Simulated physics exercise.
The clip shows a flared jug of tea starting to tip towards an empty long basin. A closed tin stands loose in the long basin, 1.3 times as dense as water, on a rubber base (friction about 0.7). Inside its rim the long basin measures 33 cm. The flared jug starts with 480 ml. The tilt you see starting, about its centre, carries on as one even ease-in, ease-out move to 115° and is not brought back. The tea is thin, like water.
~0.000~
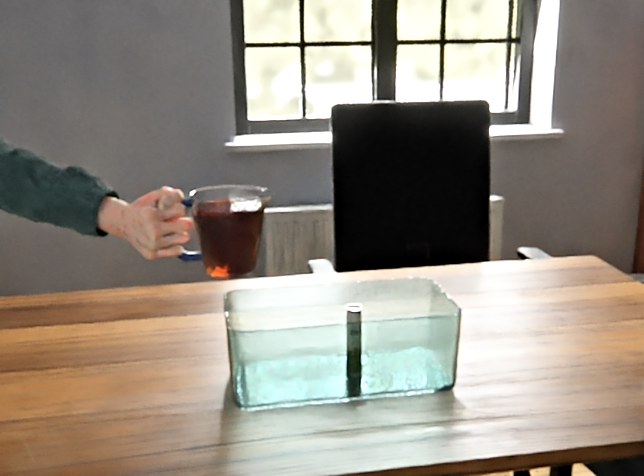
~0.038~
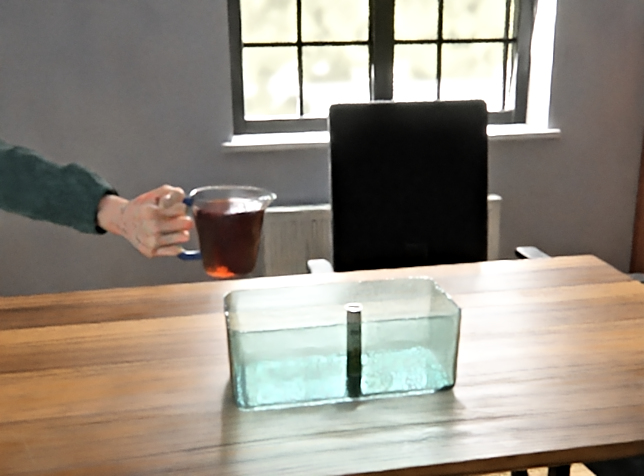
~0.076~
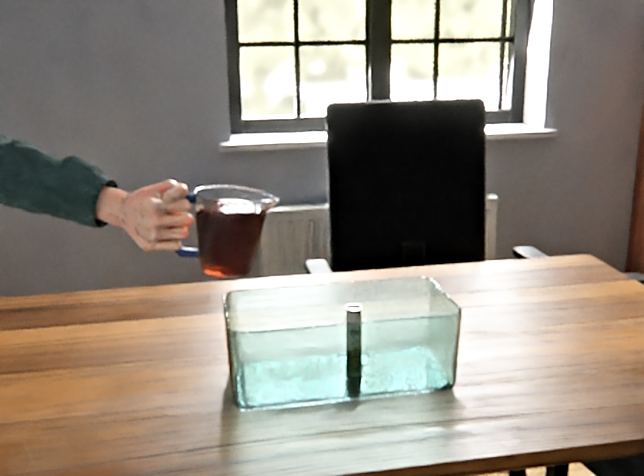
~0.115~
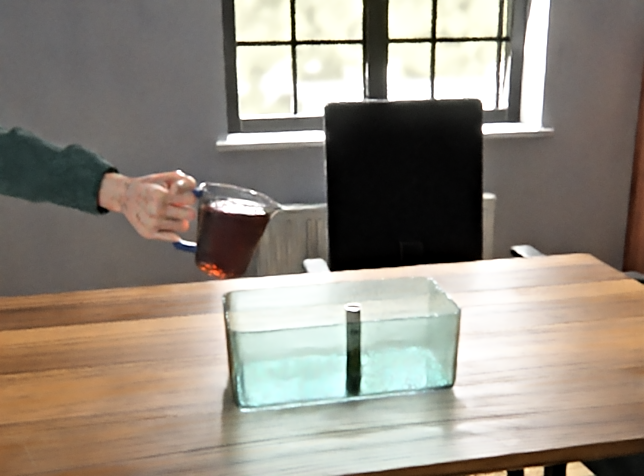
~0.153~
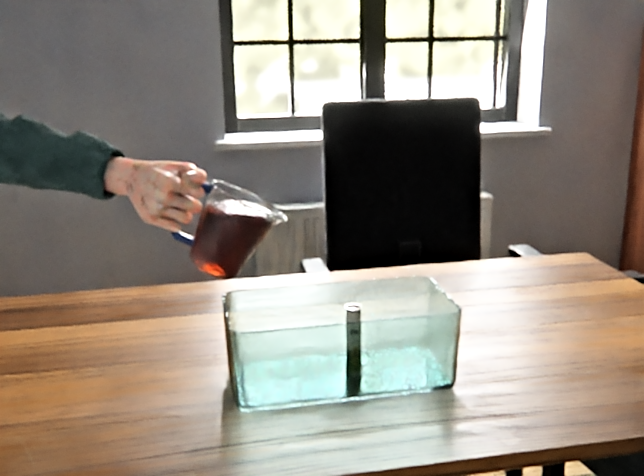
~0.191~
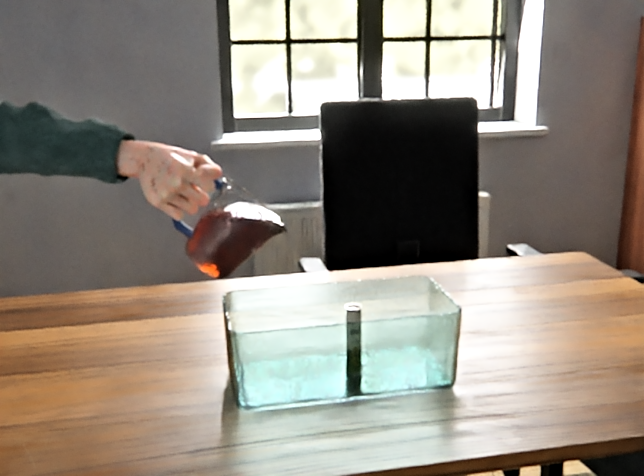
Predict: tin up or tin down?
It remains upright.
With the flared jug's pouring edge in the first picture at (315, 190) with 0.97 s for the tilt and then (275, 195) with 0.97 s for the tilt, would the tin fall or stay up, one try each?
First it topples; then it remains upright.
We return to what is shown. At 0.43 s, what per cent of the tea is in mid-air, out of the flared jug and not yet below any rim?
About 22 per cent.
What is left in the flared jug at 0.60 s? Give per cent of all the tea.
Near 2 in a hundred.
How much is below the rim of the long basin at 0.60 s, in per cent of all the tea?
About 92 per cent.
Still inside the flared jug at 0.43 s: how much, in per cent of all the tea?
Near 32 in a hundred.
By 0.43 s the tilt is 112° and 32 per cent is still to pour; the tin stands where it began.
By 0.60 s the tilt is 115° and 2 per cent is still to pour; the tin stands where it began.
By 0.77 s the tilt is 115° and 0 per cent is still to pour; the tin stands where it began.
By 0.97 s the tilt is 115° and 0 per cent is still to pour; the tin stands where it began.
At rest the tin stands where it began.
